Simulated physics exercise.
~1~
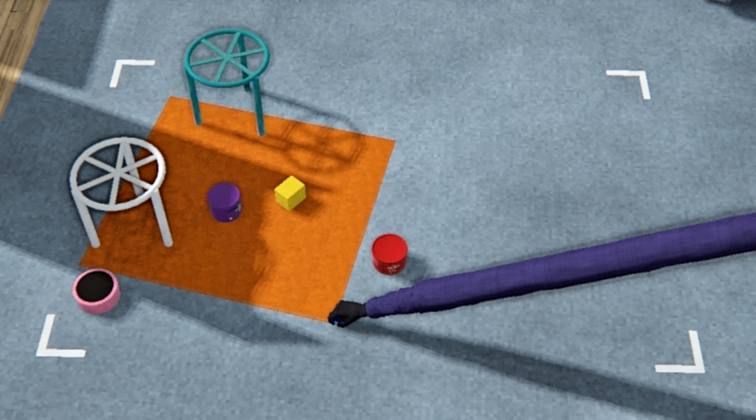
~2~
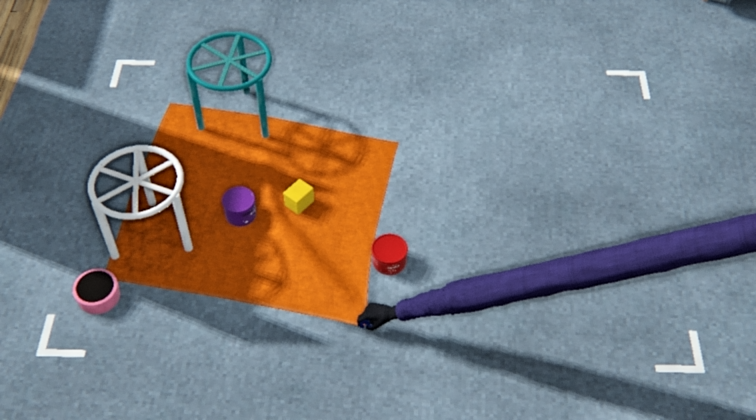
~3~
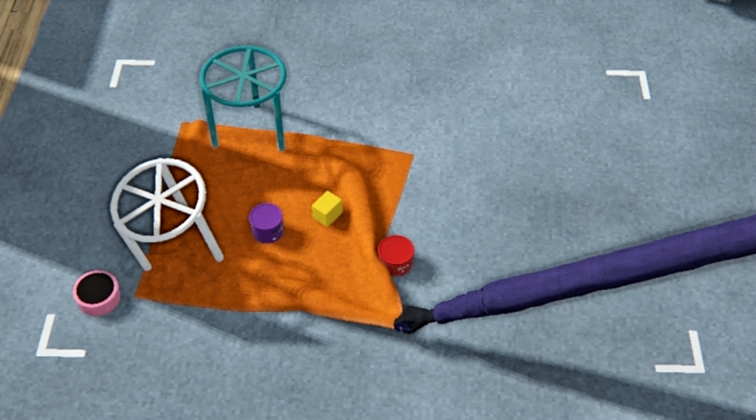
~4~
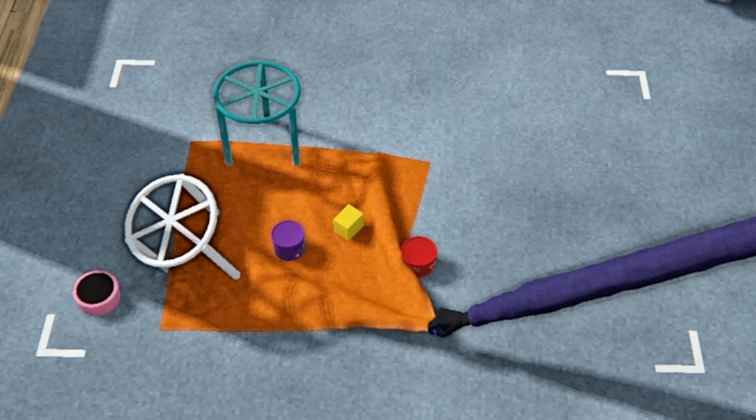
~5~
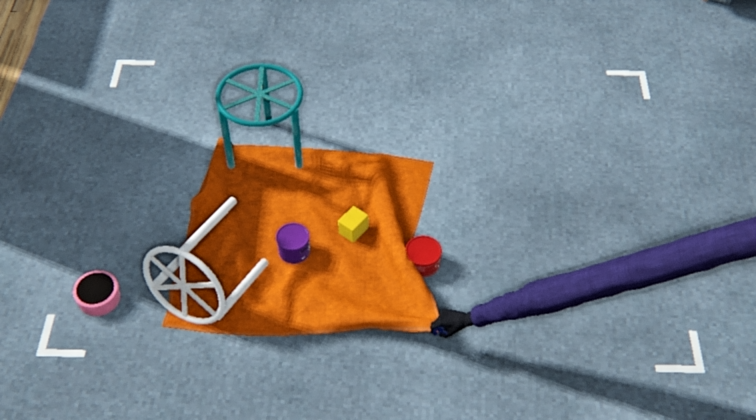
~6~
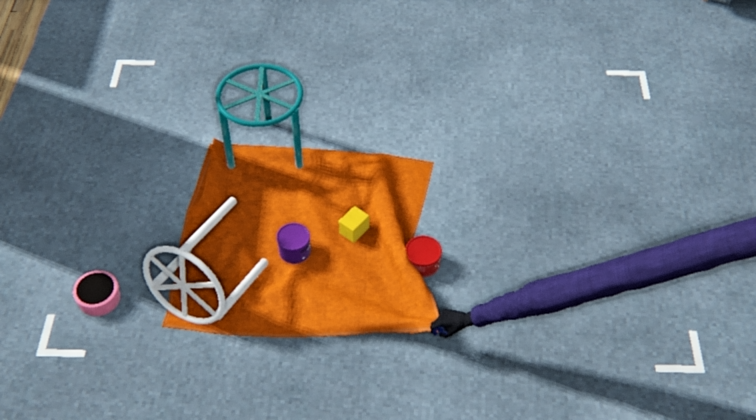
A purple arm drags an orange sheet rightward, carrying objects along and toppling the white stool.
